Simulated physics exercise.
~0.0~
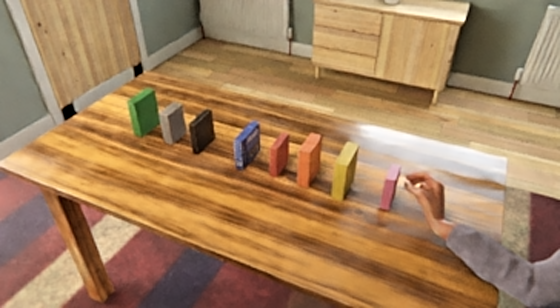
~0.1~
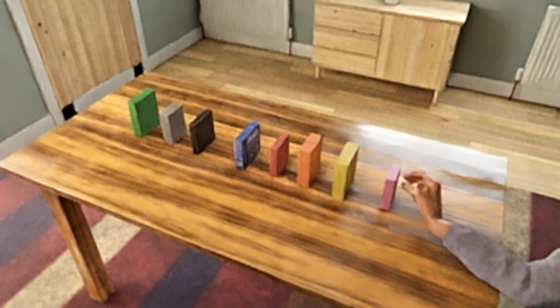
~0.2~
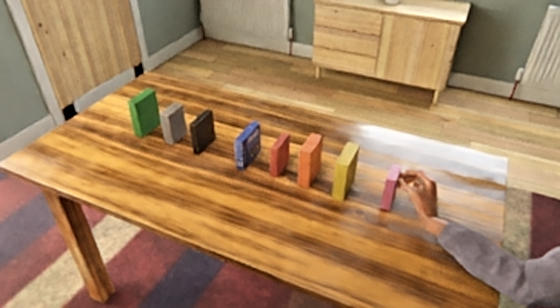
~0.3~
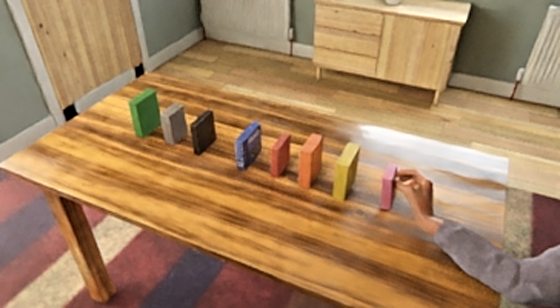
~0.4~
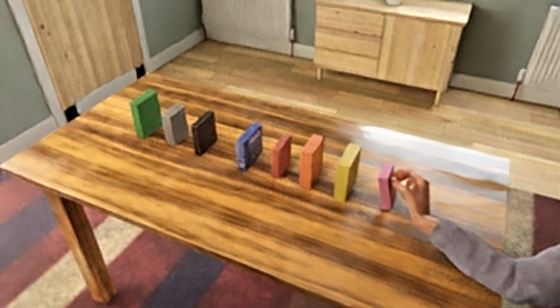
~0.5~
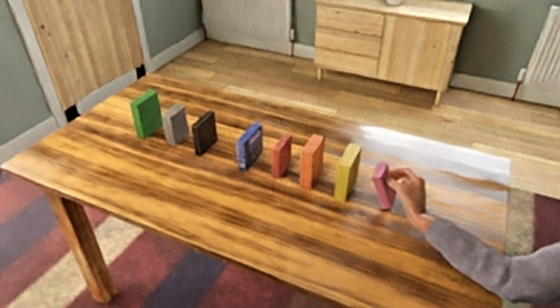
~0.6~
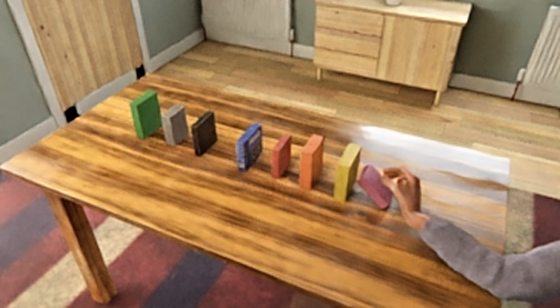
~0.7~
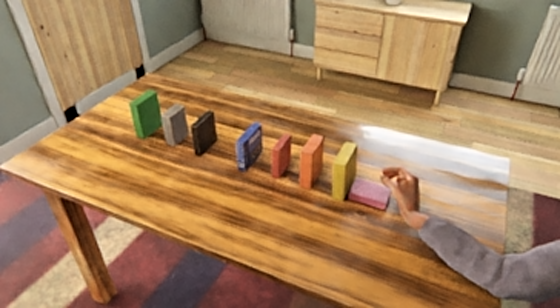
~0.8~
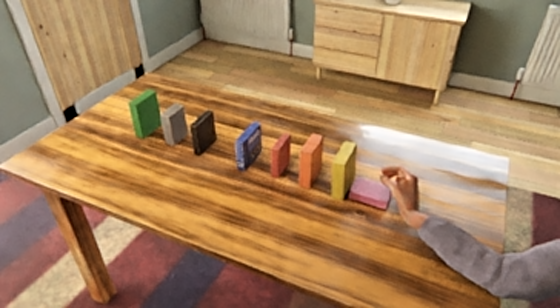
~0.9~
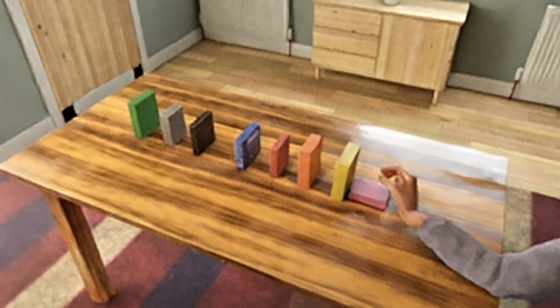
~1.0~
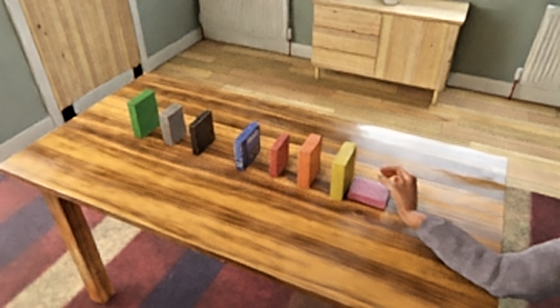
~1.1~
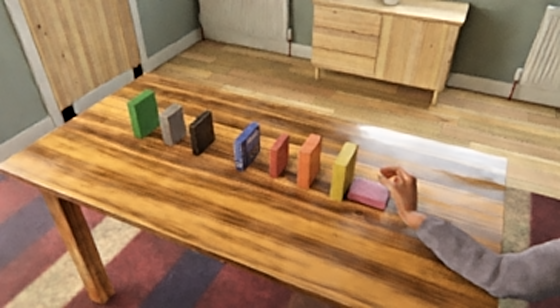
A hand tipped the pink block at the right end of a row of coloured blocks on a wooden table, and it fell flat by the foot of the yellow one. The hand then kept still, and the rest of the row stayed standing.
